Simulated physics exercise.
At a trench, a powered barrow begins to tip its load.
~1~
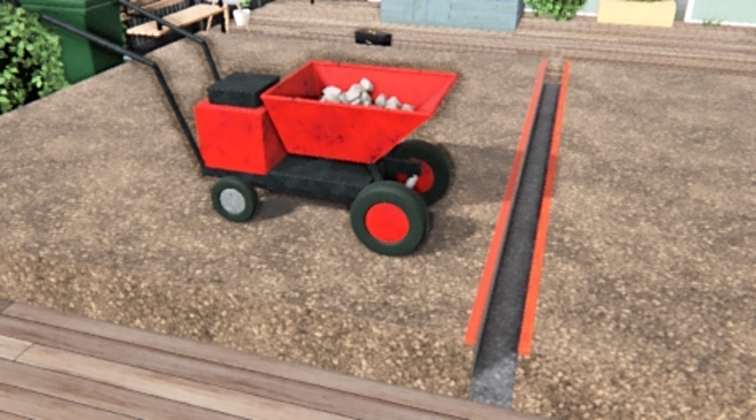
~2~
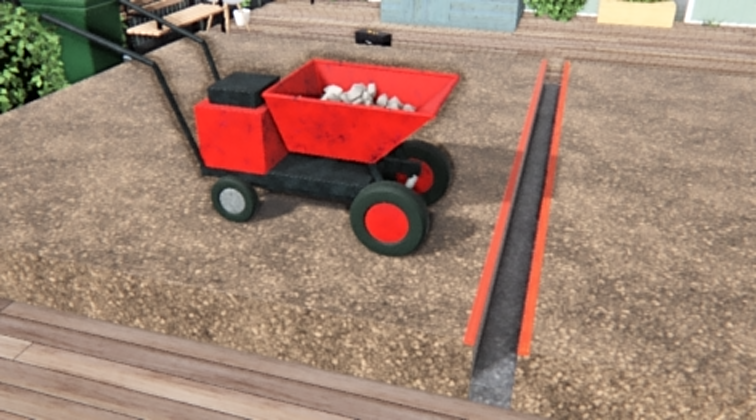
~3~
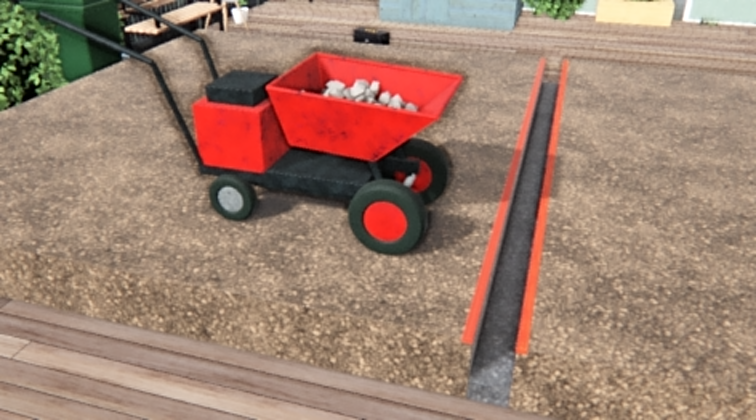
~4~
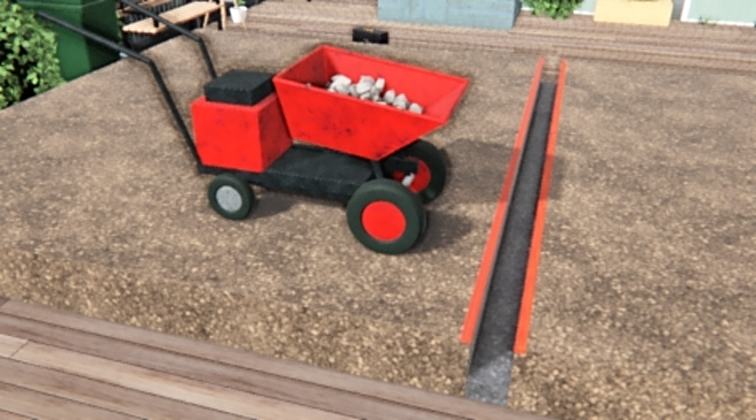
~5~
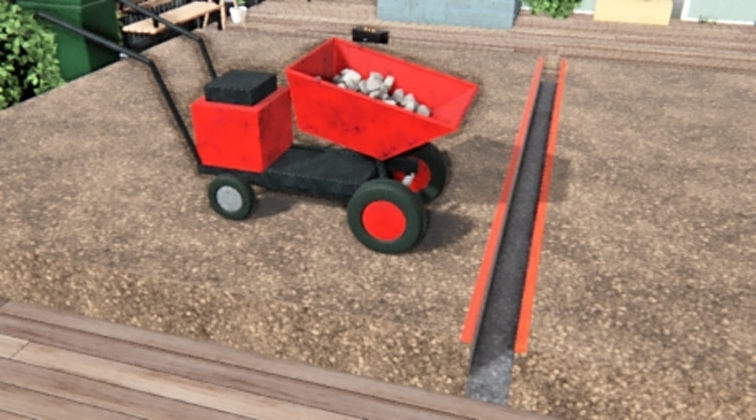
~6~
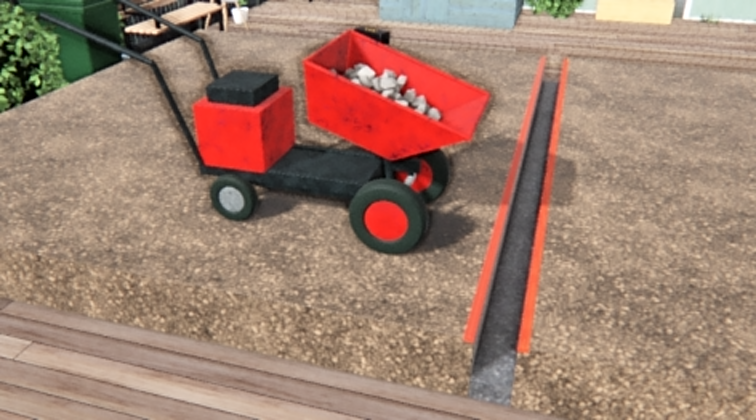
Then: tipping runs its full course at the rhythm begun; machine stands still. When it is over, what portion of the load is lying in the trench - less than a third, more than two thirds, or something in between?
I predict a trench share from a third through two thirds.
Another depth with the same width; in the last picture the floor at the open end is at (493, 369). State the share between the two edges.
Around 50 percent.
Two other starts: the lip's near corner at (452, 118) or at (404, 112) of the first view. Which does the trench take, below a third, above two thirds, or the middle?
Note - stop 1: Under a third; stop 2: Over two thirds.
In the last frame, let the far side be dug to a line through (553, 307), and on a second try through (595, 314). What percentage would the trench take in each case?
80 and 100 percent.
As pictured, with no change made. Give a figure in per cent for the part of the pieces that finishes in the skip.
It works out to some 0 percent.
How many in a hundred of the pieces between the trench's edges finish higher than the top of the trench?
My estimate would be close to 0 per cent.
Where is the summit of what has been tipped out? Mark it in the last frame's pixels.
The top settles at about (558, 233).
Shortly afterwards, skip tipped steeply; the whole lot in the skip.
Next, skip tipped steeply; the bulk in the skip; a little in or heaped over the trench; a little beyond it; only a few falling.
Some moments later, skip tipped right over; a little in the skip; near a third in or heaped over the trench; near two thirds beyond it.
In the end, skip tipped right over; near half in or heaped over the trench; near half beyond it.
